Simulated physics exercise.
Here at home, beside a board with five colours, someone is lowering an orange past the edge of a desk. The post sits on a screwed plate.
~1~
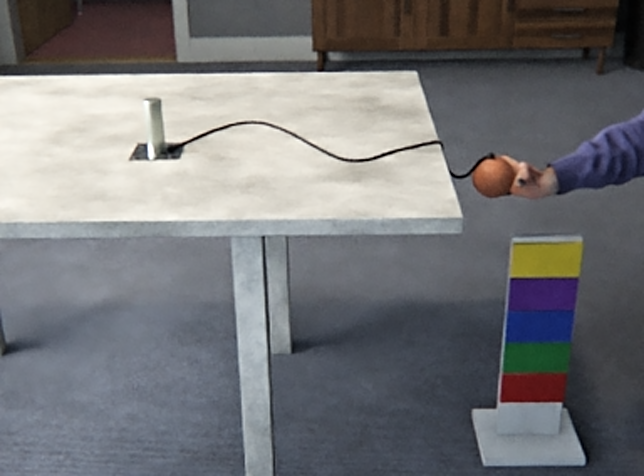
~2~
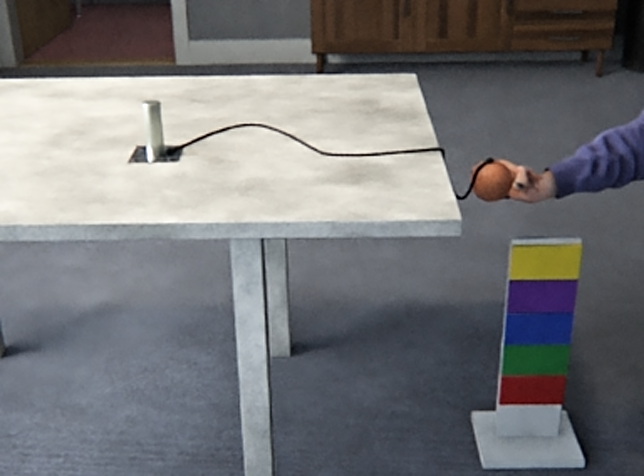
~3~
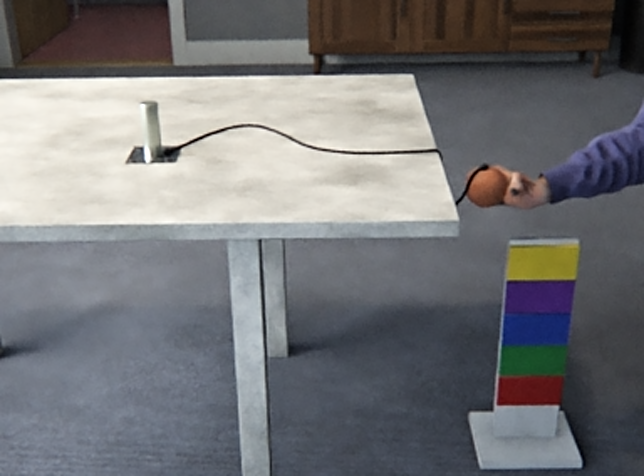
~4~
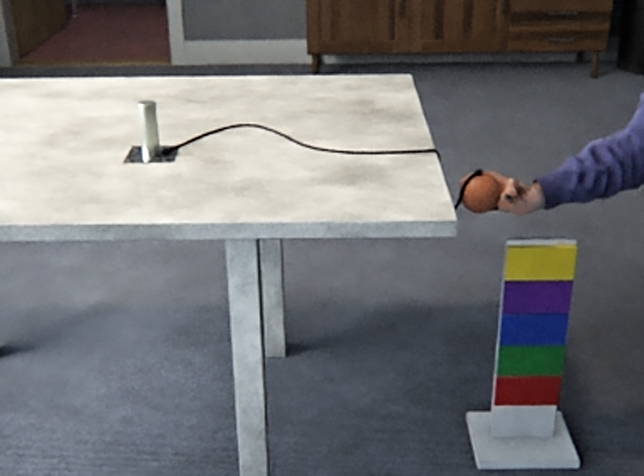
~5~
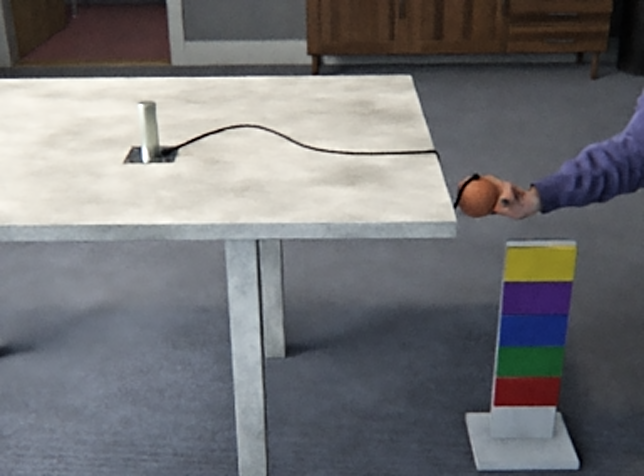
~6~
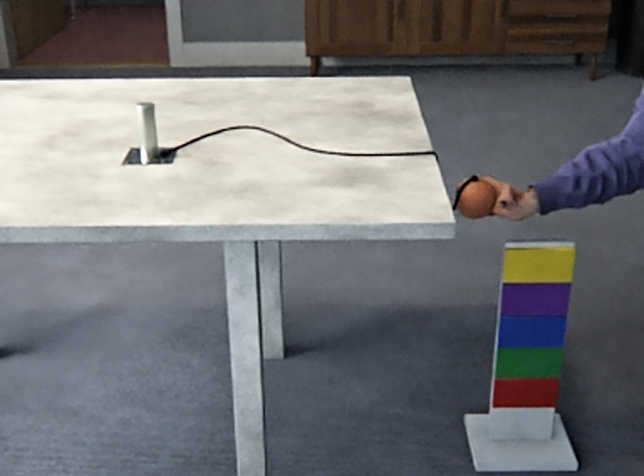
A person's arm in a purple sleeve reaches in from the right of a room at home, seen from slightly above and in front of a pale table. The hand holds an orange ball joined by a dark shoelace to a short post on the tabletop, above a board of yellow, purple, blue, green and red. The hand moves the ball slightly left and down beside the table's edge, while the view shifts very slightly.
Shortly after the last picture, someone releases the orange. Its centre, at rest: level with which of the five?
Blue.
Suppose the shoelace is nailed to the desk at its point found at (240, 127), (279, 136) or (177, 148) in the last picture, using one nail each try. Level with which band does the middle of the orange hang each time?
First try purple, second purple, third blue.
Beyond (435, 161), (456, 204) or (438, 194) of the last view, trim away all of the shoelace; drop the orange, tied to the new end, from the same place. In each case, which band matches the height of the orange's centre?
Above them all; purple; yellow.
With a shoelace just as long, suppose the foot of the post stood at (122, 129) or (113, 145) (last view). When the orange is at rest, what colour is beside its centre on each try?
First try: Purple; second try: Purple.
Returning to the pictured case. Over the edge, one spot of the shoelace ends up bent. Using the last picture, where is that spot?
Approximately at (364, 155) in the final frame.
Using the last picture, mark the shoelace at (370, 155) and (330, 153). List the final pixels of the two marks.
At (431, 152) for the first, at (401, 141) for the second.
Early on, orange near (451, 313); level with purple.
Midway, orange near (405, 326); level with blue.
Near the end, orange near (428, 334); level with blue.
Finally, orange near (426, 334); level with blue. At blue.
